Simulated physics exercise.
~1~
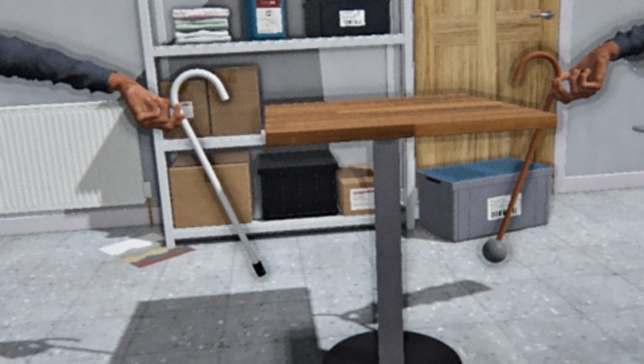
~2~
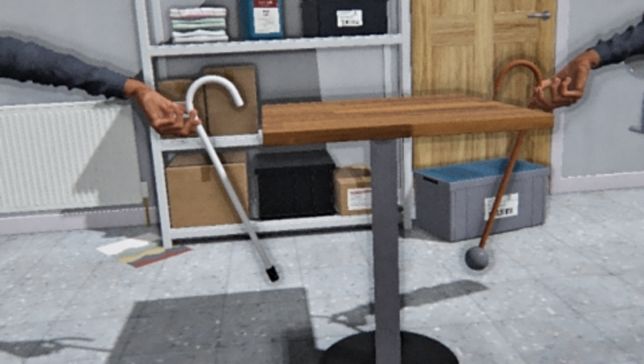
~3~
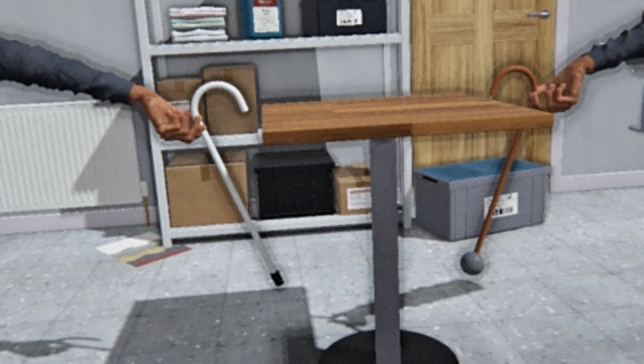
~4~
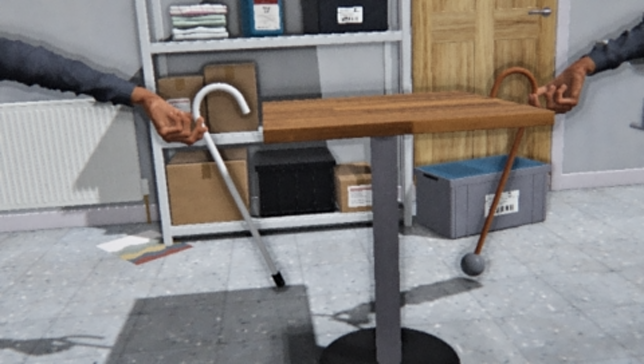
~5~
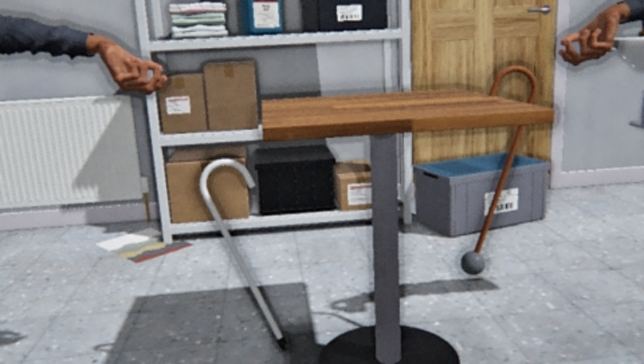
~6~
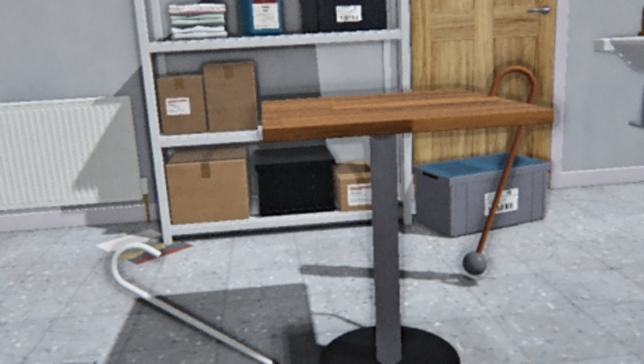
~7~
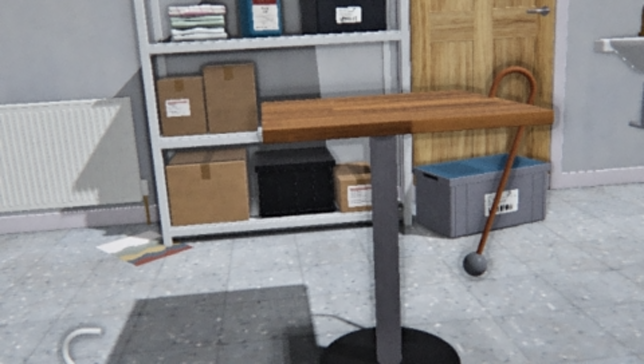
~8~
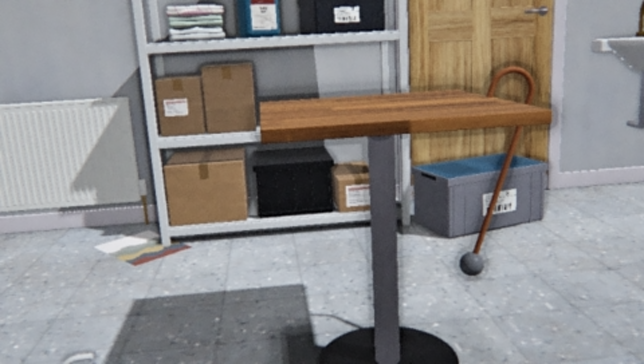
At a table, two hands release hooked handles; the white cane falls, the brown one hangs.
